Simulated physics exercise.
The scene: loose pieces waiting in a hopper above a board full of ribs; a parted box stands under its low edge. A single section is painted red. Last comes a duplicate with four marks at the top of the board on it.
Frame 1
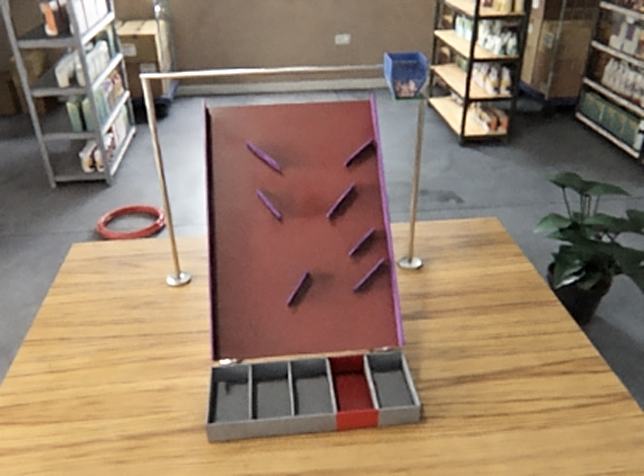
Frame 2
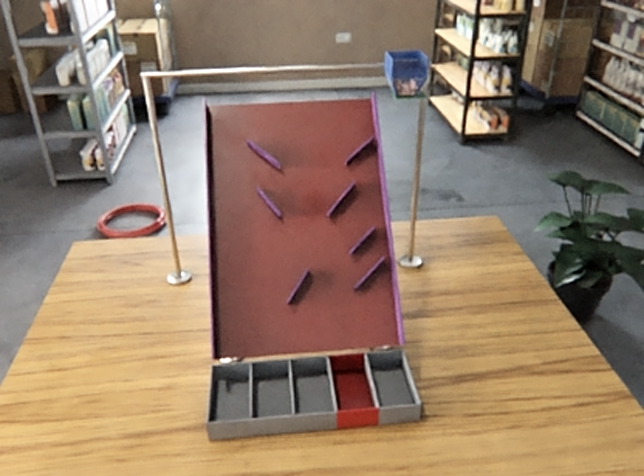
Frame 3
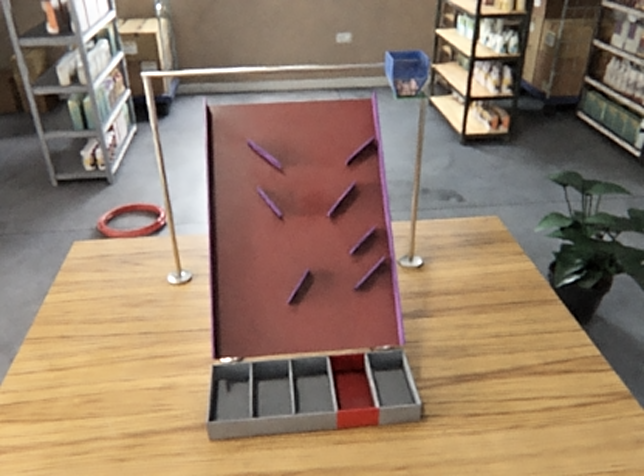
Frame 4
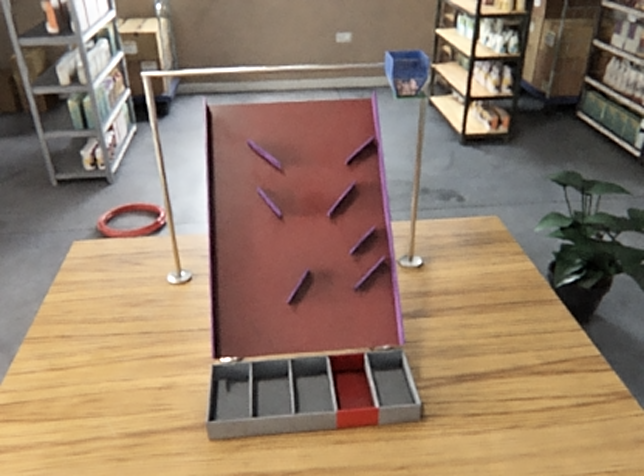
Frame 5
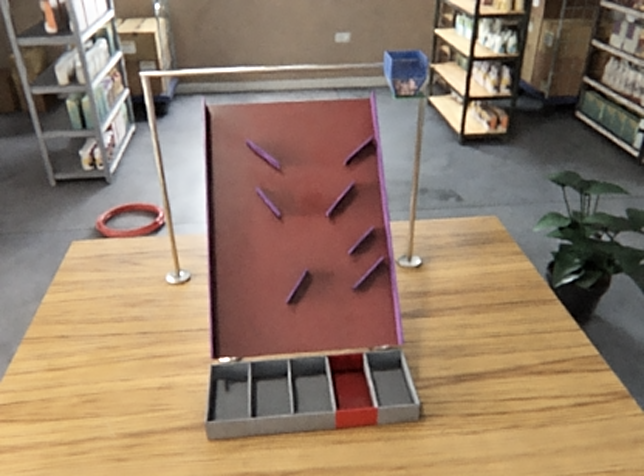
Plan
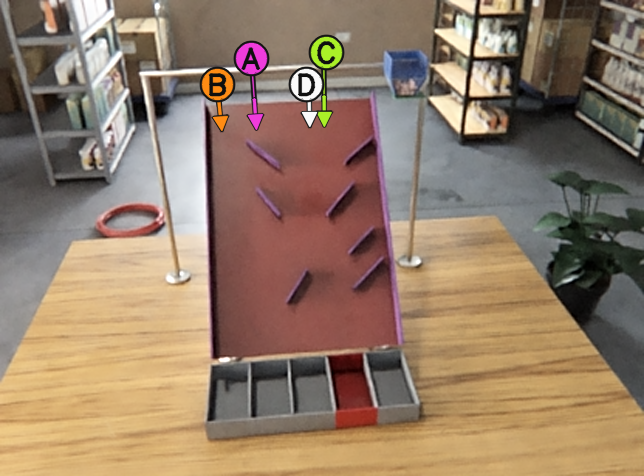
A tilted reddish-brown board with purple edges and slanted purple ribs stands on a wooden table, seen from the front and slightly above in a room with stocked shelves. A grey box with five sections, the fourth from the left red, sits at its low edge, while a small blue hopper hangs at the upper right on a metal frame. Nothing visibly moves, and the camera stays still.
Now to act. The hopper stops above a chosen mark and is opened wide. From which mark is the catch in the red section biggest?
A beats the others.
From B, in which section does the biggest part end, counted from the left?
The first from the left.
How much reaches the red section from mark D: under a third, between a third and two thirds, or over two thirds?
Mark D gives under a third.
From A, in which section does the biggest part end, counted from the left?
The fourth.
On the marked copy, mark A meets the board at (256, 124); mark B meets the board at (221, 125); mark C meets the board at (324, 121); mark D meets the board at (309, 121).
With A, about half in the red section, about a third in other sections, about a quarter outside the box.
With B, a stray few in the red section, about two thirds in other sections, about a third outside the box.
With C, a small part in the red section, about two thirds in other sections, about a quarter outside the box.
With D, a stray few in the red section, about two thirds in other sections, about a third outside the box.
